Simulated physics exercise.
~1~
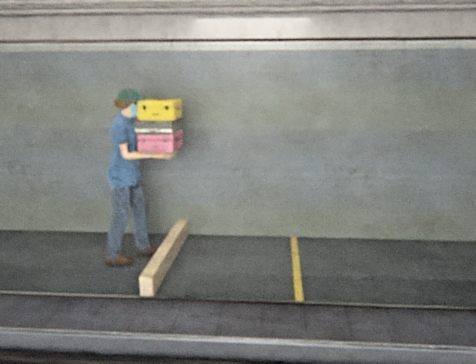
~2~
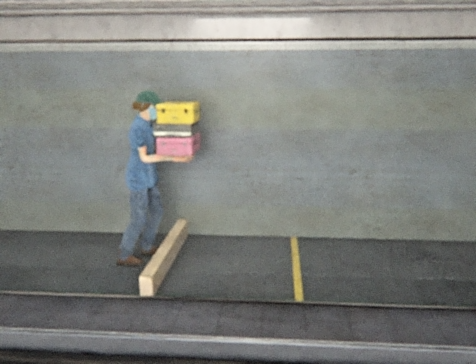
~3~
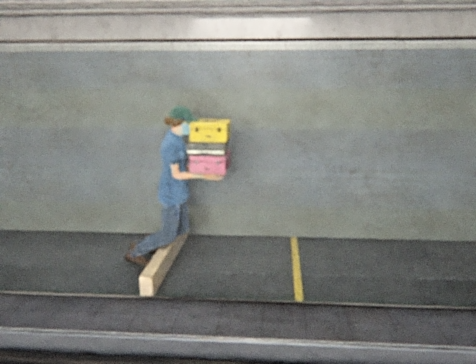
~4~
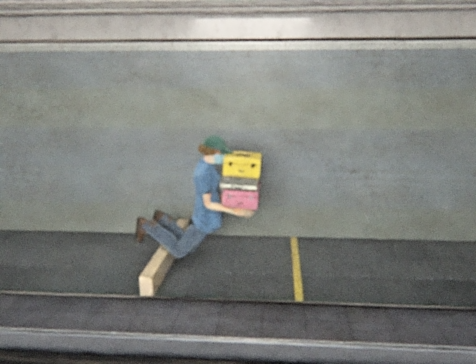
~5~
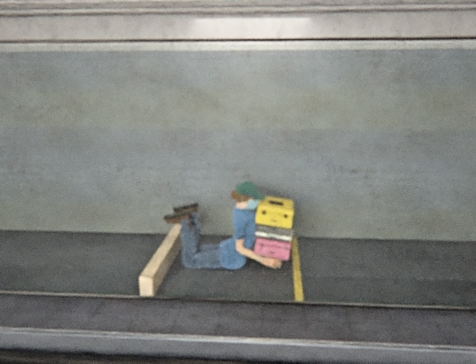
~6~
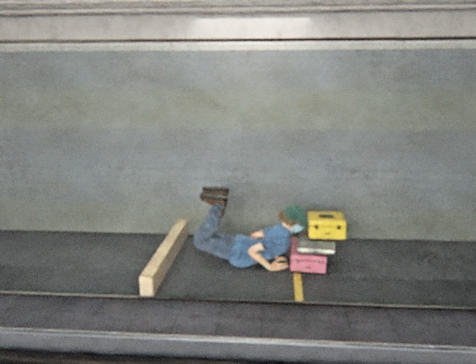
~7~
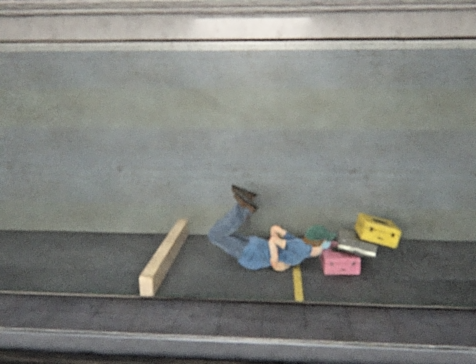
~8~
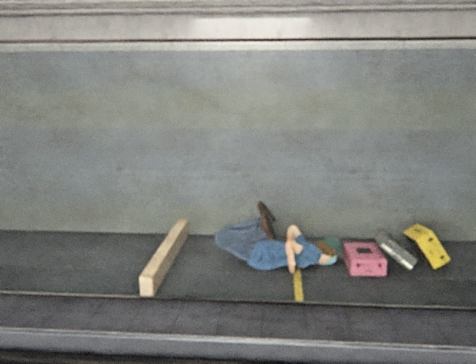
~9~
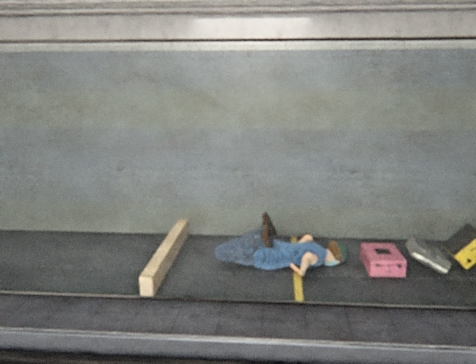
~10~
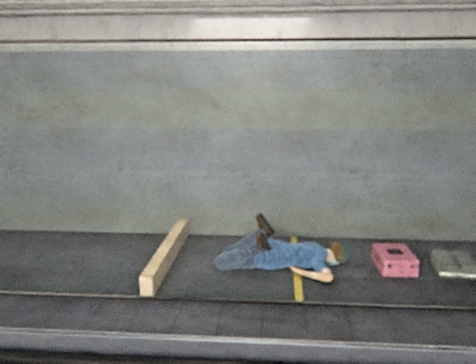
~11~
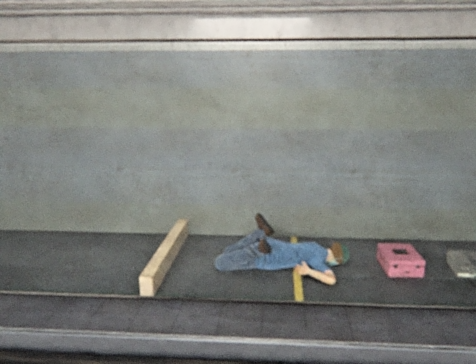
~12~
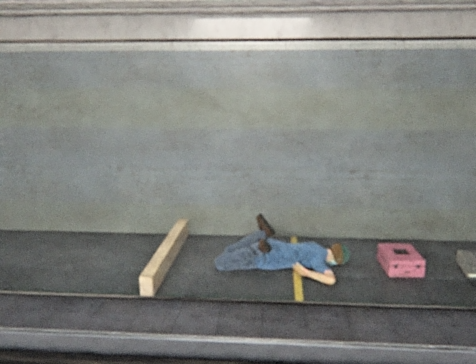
A person carrying stacked boxes trips over a beam and falls flat, scattering them rightward.
